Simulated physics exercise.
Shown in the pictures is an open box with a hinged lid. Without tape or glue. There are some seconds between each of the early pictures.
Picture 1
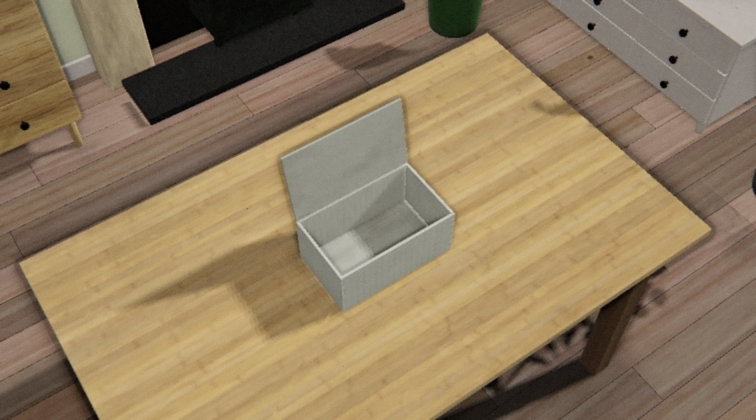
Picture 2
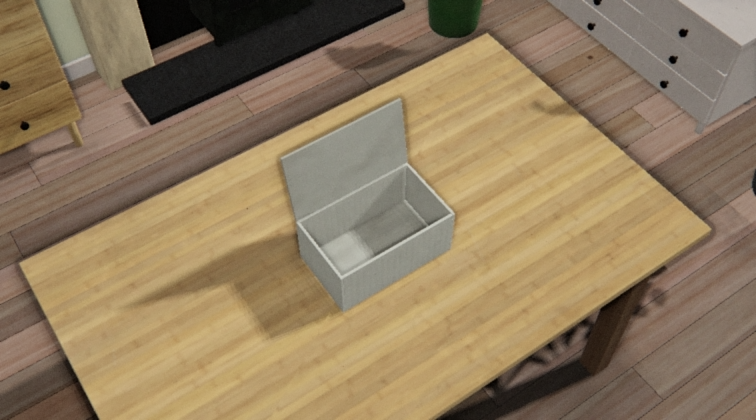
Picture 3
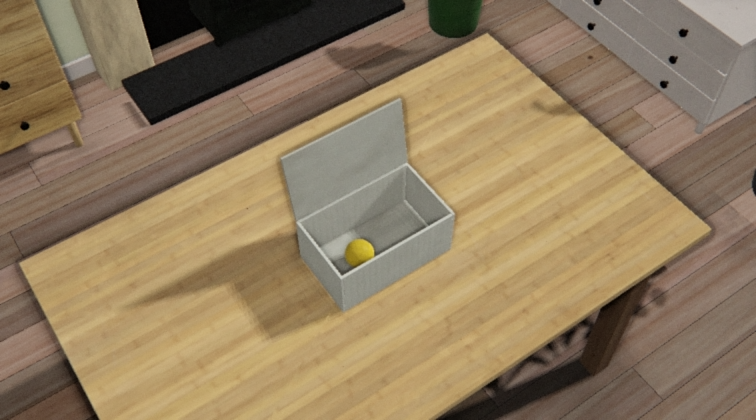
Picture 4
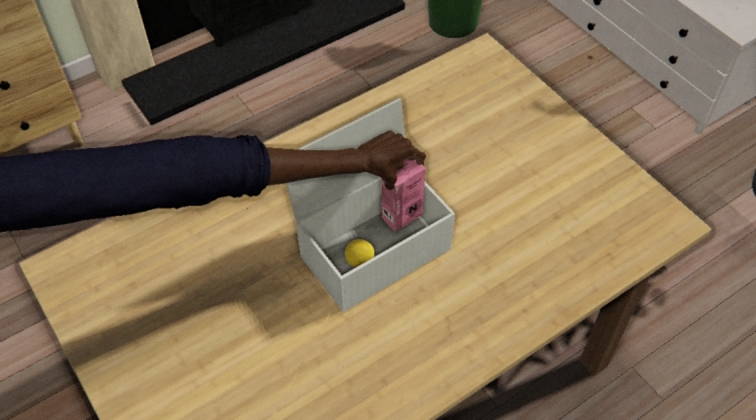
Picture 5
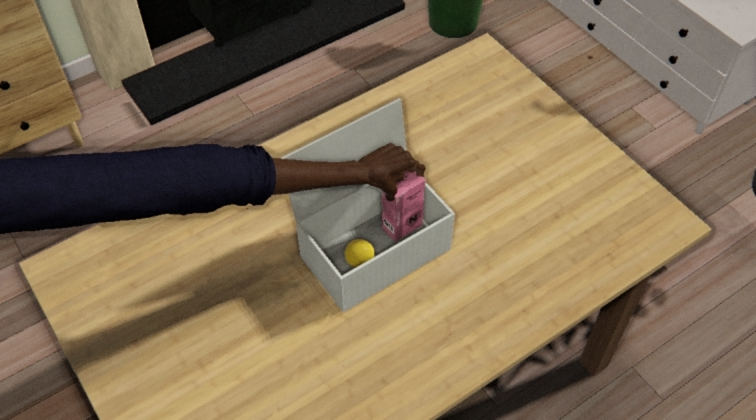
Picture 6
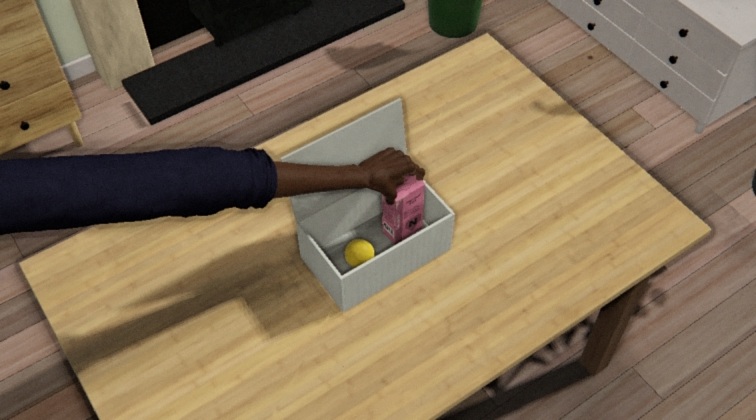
In the open box, a yellow lemon appears, then a hand lowers a pink carton.
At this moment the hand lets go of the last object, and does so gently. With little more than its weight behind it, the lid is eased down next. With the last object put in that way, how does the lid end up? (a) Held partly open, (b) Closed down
Answer: A.
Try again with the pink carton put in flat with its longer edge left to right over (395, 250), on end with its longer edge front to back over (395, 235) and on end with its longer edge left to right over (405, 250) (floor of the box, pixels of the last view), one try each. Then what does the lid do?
So, first it goes down fine, then it won't go down, and finally it won't go down.
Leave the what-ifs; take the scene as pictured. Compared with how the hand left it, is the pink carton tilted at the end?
Looking at the last picture, it sits at an angle.
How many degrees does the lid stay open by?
Roughly 18°.
Then, 1.30 s on from there, lid 75° above the rim.
Then, 1.90 s on from there, lid 39° above the rim.
Then, 3.20 s on from there, lid 17° above the rim; pink carton turned 29° from how it was put near (415, 221).
In the end, lid 18° above the rim; moved from the start, pink carton; yellow lemon unmoved. At the end, from the last picture's camera, pink carton near (416, 221).
